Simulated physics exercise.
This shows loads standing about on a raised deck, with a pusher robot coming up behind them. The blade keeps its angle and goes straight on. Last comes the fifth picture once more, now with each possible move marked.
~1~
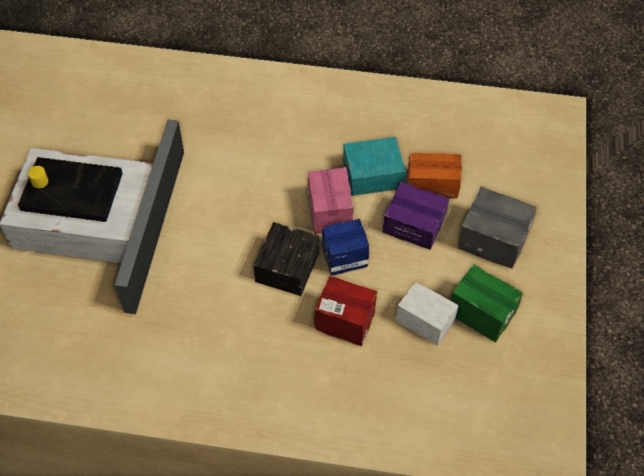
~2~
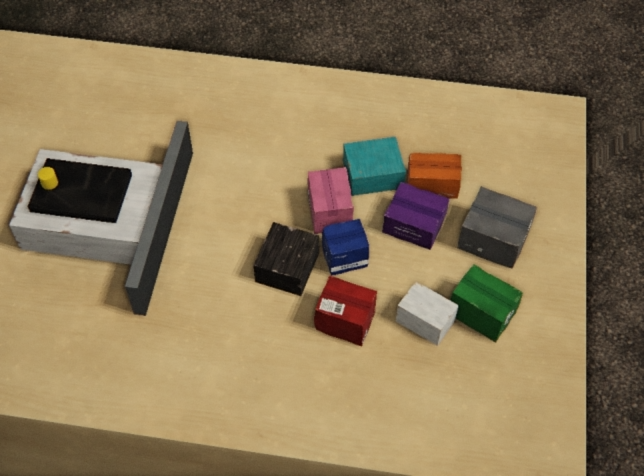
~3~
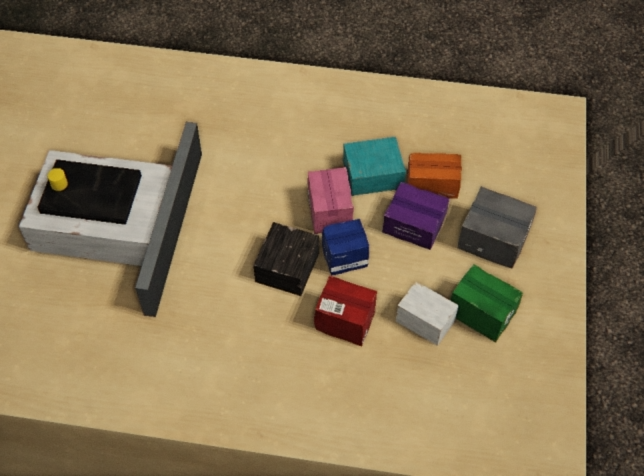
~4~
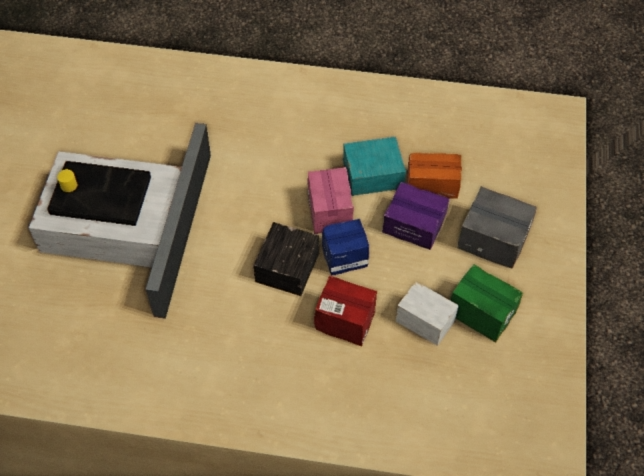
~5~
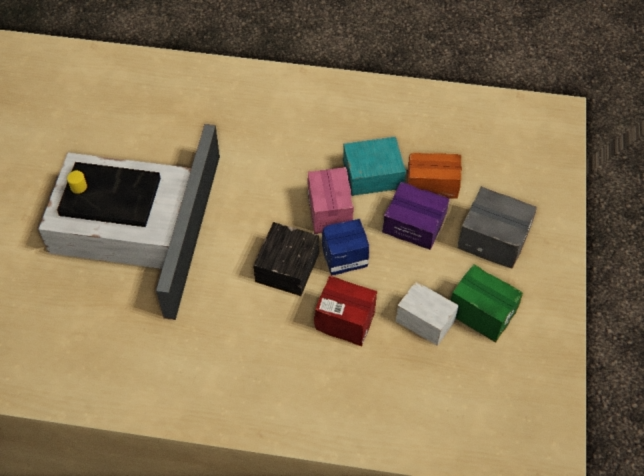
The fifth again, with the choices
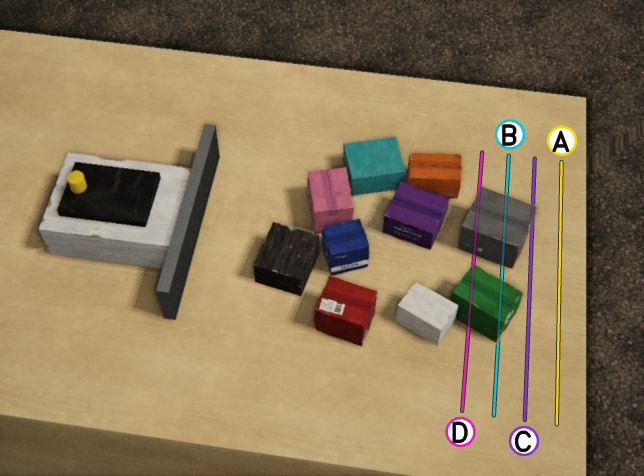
A white robot with a dark upright plate on its front crept a short way right across a wooden surface toward a cluster of colourful boxes, which all stayed still, leaving a gap between them.
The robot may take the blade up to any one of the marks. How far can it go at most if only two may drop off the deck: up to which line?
B is the last line within the limit.
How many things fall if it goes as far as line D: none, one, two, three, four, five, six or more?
By then, one.
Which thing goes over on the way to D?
It is the grey parcel.
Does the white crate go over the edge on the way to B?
No.
On the marked copy, A at (559, 282); B at (502, 274); C at (530, 278); D at (473, 270).
Following B. Soon after the start, robot (226, 208); black crate (327, 263); pink box (336, 203).
Later, robot (340, 223); grey parcel (545, 222); green box (515, 311).
In the end, robot (429, 234); grey parcel over the edge; green box over the edge; two fallen.
As for the rest, A drops five; C drops five; D is within the limit but short.
